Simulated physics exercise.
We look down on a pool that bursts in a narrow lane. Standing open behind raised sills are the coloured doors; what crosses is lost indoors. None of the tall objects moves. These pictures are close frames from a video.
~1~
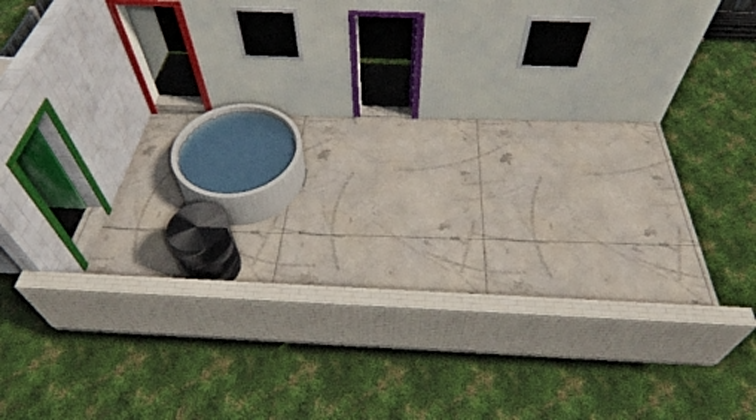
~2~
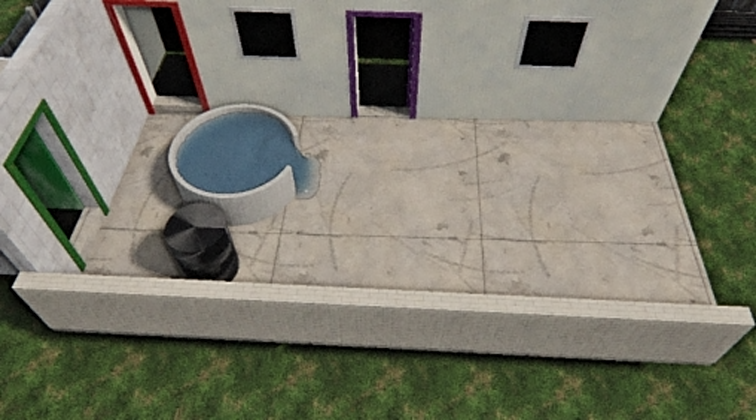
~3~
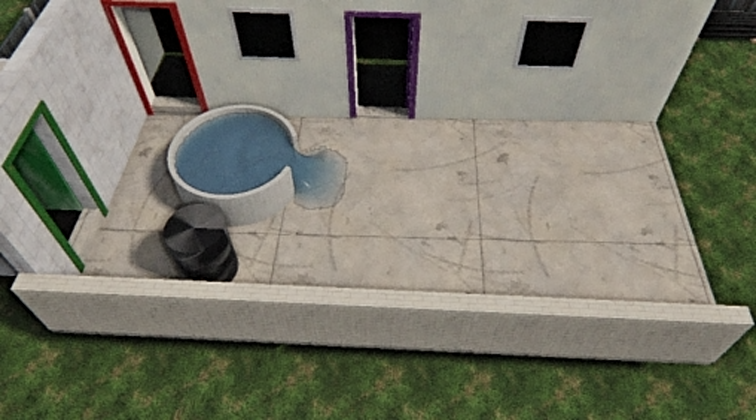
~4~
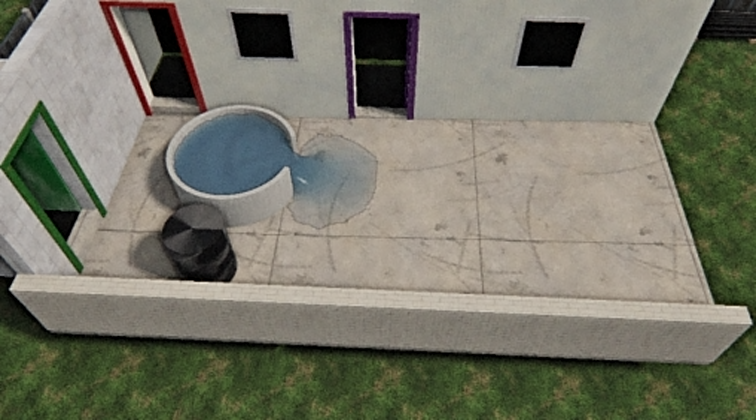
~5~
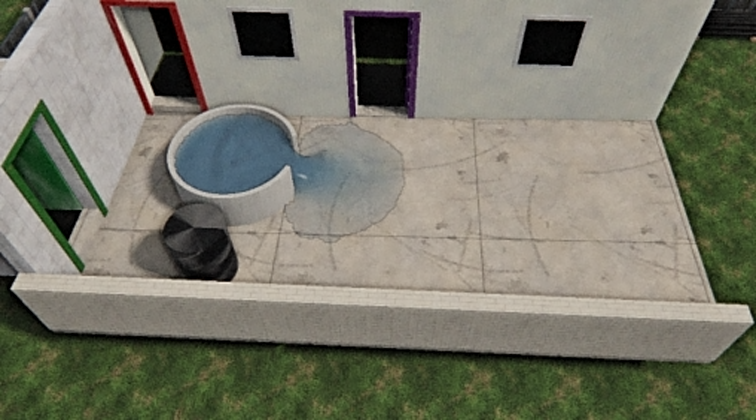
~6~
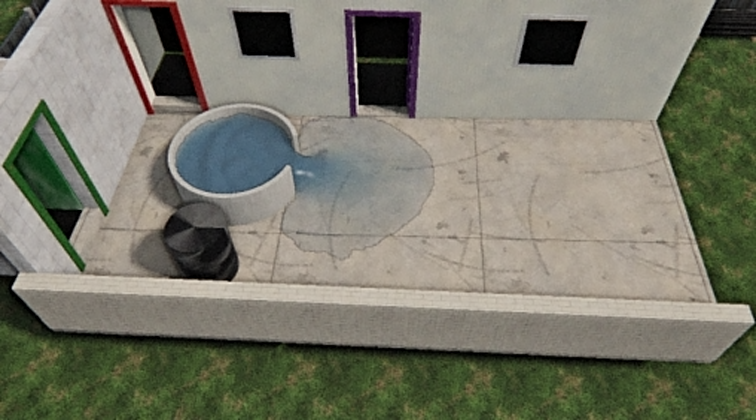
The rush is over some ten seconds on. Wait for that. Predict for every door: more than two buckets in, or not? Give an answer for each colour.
The purple door: More than two; the red door: Not more than two; the green door: Not more than two.
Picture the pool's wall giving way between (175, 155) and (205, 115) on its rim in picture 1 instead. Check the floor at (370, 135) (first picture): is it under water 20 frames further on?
There: Covered.
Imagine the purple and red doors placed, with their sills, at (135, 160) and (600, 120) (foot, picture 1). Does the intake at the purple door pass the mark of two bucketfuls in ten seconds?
Result: Purple one remains below.
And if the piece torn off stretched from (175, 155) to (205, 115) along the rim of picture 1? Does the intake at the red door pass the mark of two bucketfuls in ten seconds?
Result: Red goes past the limit.
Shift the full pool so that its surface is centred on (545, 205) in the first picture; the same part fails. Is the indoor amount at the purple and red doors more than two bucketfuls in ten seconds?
Taking them in turn, purple door: Remains within bounds; red door: Remains within bounds.
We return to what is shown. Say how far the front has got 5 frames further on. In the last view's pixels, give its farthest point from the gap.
The wet point farthest out is around (518, 153).
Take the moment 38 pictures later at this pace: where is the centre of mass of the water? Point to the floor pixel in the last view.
My guess is about (382, 196).
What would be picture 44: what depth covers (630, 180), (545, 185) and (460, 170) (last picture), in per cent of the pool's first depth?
Some 6, 6 and 4 in a hundred.
A moment on, water covers 30 % of the floor; the purple door under two buckets in, the red door not reached, the green door not reached.
Next, water covers 50 % of the floor; the purple door over two buckets in, the red door not reached, the green door not reached.
Then, water covers 70 % of the floor; the purple door over two buckets in, the red door not reached, the green door not reached.
Later, water covers 75 % of the floor; the purple door over two buckets in, the red door wet at the sill, nothing in, the green door not reached.
In the end, water covers 75 % of the floor; the purple door over two buckets in, the red door wet at the sill, nothing in, the green door wet at the sill, nothing in.
